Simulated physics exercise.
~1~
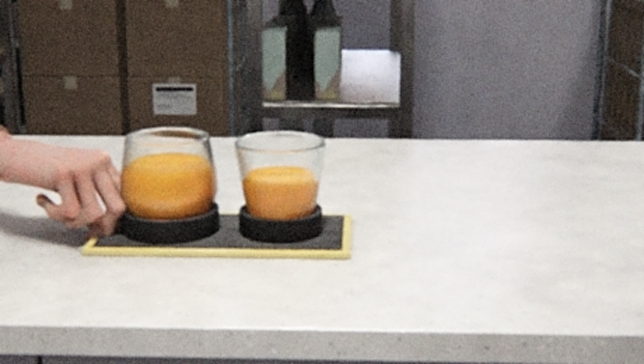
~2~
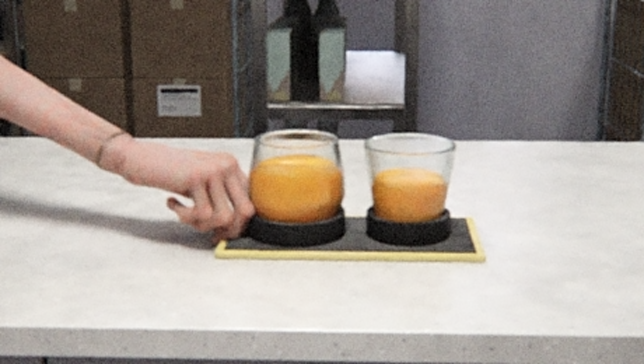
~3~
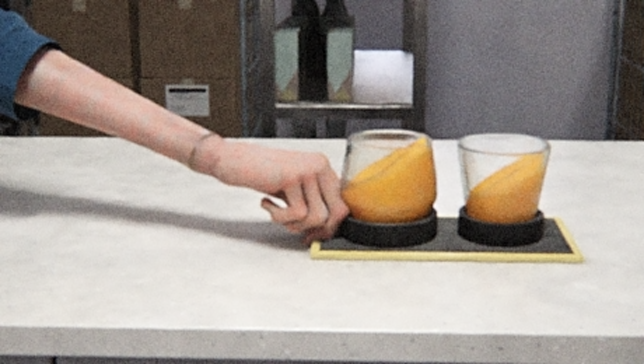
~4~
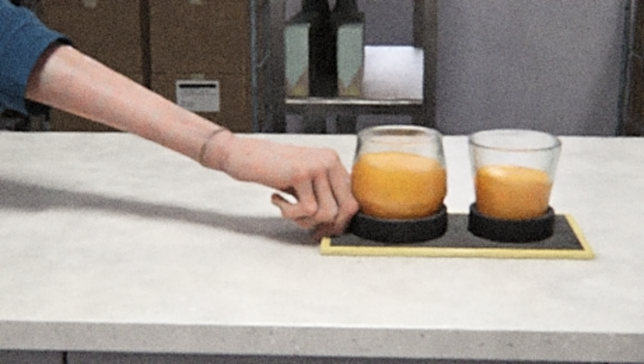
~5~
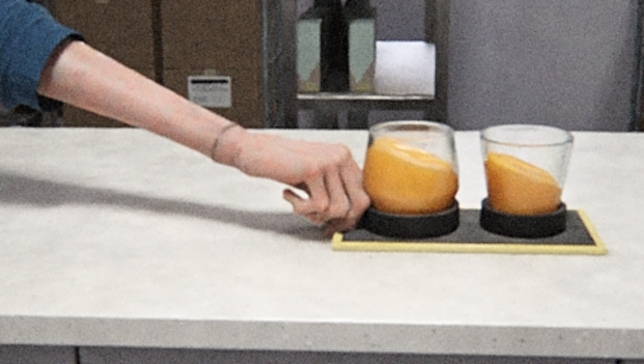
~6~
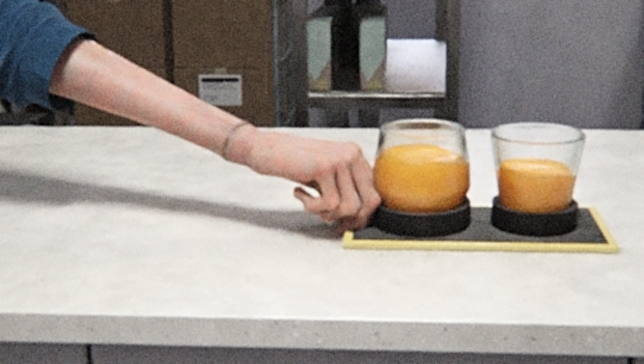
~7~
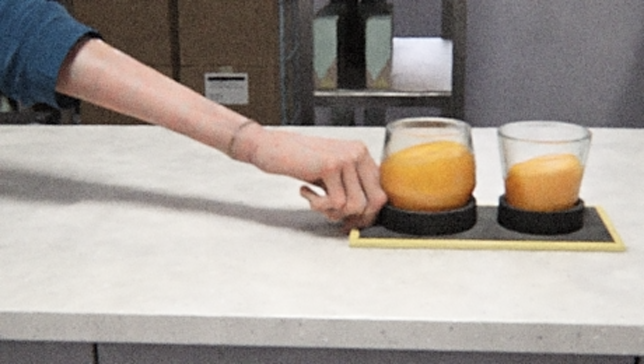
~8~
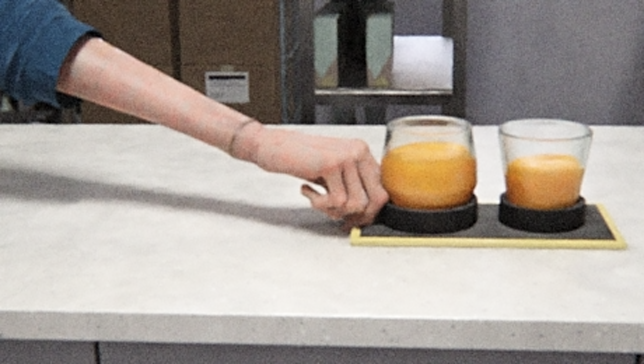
A hand slid a dark tray with two open glasses of orange juice rightward across a pale counter, then it abruptly stopped. The juice tilted steeply and sloshed back and forth in both glasses, which stayed upright with no juice visibly spilled.
